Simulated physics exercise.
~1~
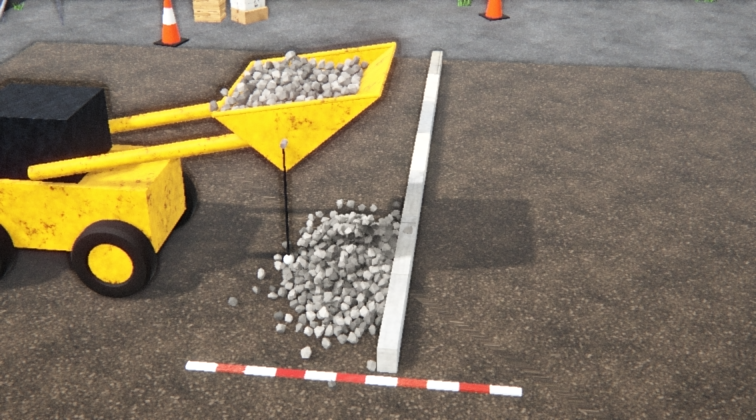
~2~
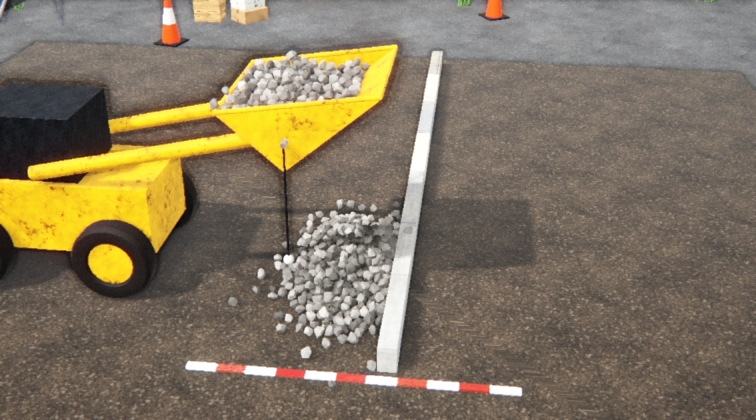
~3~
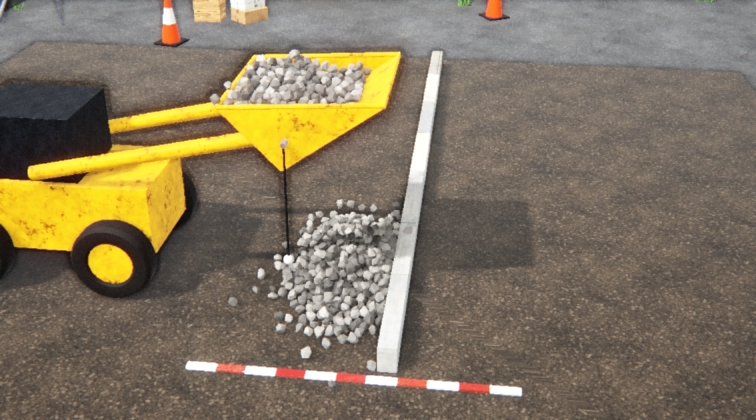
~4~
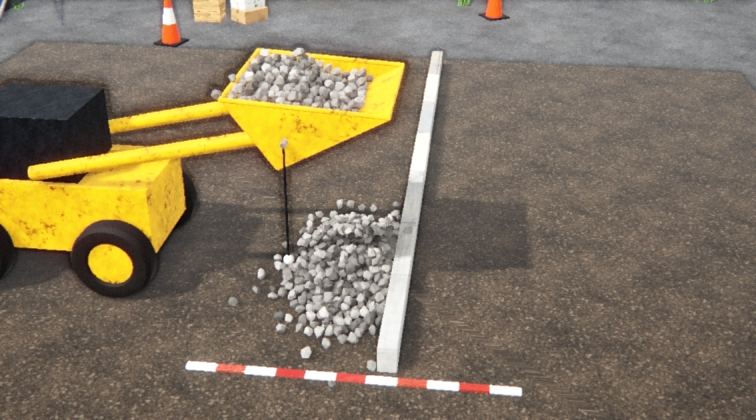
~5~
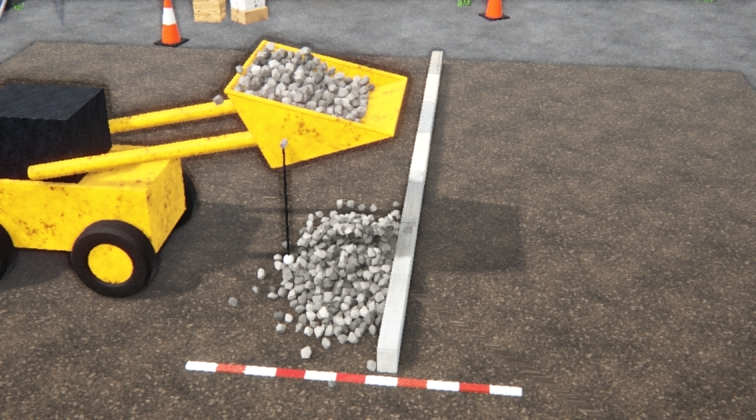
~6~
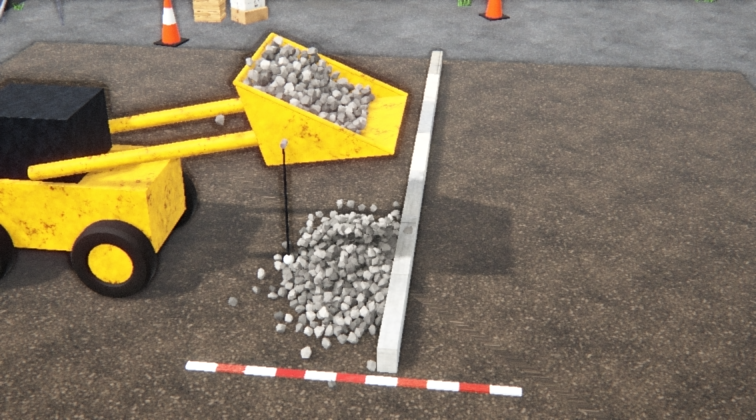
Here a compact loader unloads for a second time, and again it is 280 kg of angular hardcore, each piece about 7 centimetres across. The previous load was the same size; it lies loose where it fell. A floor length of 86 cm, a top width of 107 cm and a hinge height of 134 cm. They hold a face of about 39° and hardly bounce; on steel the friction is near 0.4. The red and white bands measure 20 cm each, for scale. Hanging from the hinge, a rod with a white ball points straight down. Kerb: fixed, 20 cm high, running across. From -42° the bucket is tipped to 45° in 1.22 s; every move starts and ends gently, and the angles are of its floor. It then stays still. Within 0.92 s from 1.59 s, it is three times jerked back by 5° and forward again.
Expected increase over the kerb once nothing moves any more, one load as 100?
About 62 in every hundred.
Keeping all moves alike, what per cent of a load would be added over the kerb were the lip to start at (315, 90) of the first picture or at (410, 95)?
About 5 per cent for the first, 95 per cent for the second.
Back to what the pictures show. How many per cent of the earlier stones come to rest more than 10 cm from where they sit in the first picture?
I'd put it at about 0 per cent.
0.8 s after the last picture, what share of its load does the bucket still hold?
Reading: Near 55 % of the load.
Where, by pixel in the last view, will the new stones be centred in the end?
Around (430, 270).
Then, 0.4 s after the last picture the floor is at 32°; in per cent of one load, 100 in the bucket, 100 on this side of the kerb; the foremost stones are at (394, 255).
Then, 0.8 s after the last picture the floor is at 45°; in per cent of one load, 54 in the bucket, 145 on this side of the kerb; the foremost stones are at (411, 240).
Then, 2.5 s after the last picture the floor is at 45°; in per cent of one load, 0 in the bucket, 138 on this side of the kerb, 62 over the kerb; the foremost stones are at (597, 300).
Then, 4.9 s after the last picture the floor is at 45°; in per cent of one load, 0 in the bucket, 138 on this side of the kerb, 62 over the kerb; the foremost stones are at (597, 300). Net gain over the kerb, 62.
